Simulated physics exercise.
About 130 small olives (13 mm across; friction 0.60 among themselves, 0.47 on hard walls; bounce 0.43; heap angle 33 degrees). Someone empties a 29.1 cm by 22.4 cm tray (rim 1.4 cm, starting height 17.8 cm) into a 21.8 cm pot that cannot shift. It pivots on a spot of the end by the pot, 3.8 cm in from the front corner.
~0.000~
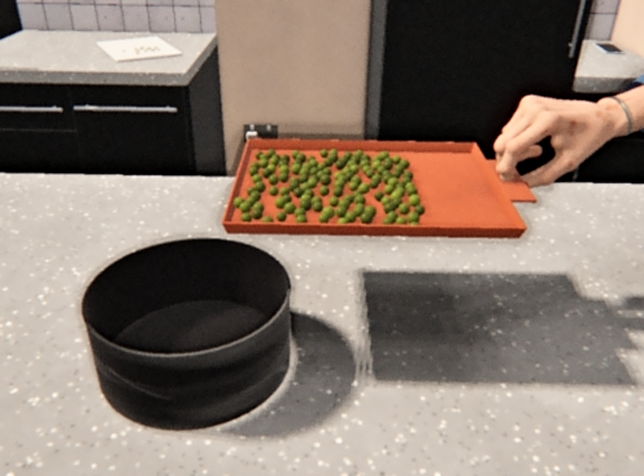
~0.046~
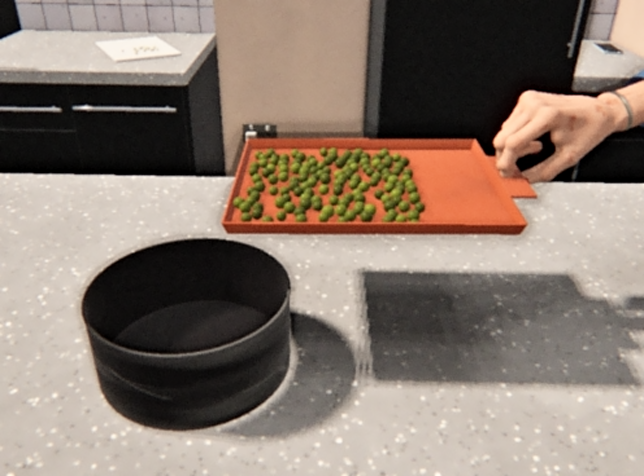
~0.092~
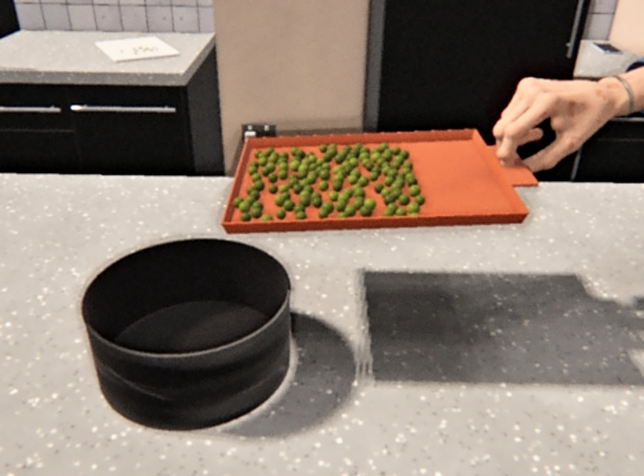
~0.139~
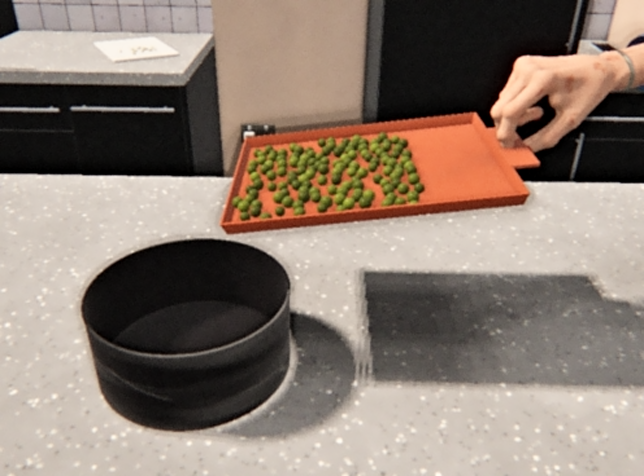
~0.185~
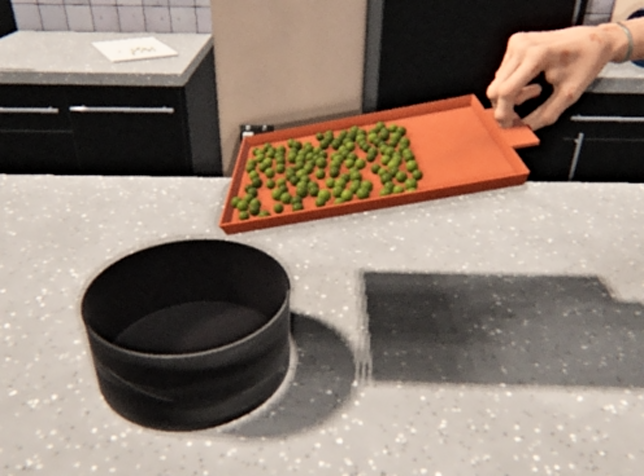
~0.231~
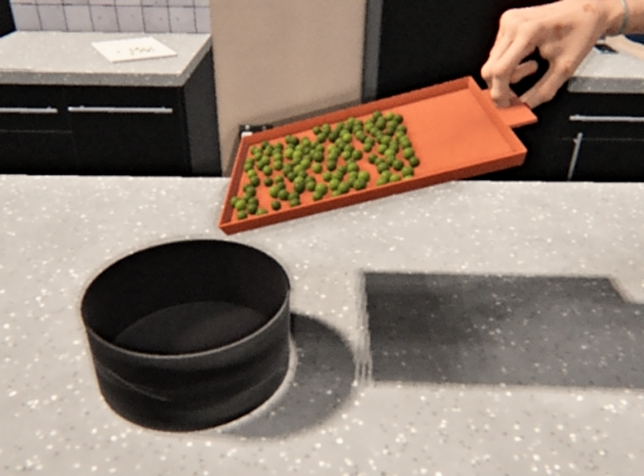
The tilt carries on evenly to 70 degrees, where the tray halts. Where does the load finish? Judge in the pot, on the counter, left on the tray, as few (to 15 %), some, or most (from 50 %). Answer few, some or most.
Pot few, counter few, tray most.
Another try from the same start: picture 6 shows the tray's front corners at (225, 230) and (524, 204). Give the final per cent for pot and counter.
Pot 0, counter 0.
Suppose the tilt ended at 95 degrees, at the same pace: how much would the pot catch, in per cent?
Then about 65 per cent.
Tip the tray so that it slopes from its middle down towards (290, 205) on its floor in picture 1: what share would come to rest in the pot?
About 5 per cent.
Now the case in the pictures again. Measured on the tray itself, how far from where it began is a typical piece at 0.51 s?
Some 5 cm.
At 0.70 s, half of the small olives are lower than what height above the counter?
Some 24 cm.
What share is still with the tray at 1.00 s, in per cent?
About 100 per cent.
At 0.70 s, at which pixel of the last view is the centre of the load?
Near (248, 148).
After 0.51 s, tilt 43 degrees; the tray holds 100 %, the pot 0 %.
Then, at 0.70 s, tilt 61 degrees; the tray holds 100 %, the pot 0 %.
After 1.00 s, tilt 70 degrees; the tray holds 100 %, the pot 0 %.
In the end, at 1.4 s, pot 0 %, counter 0 %, tray 100 %.
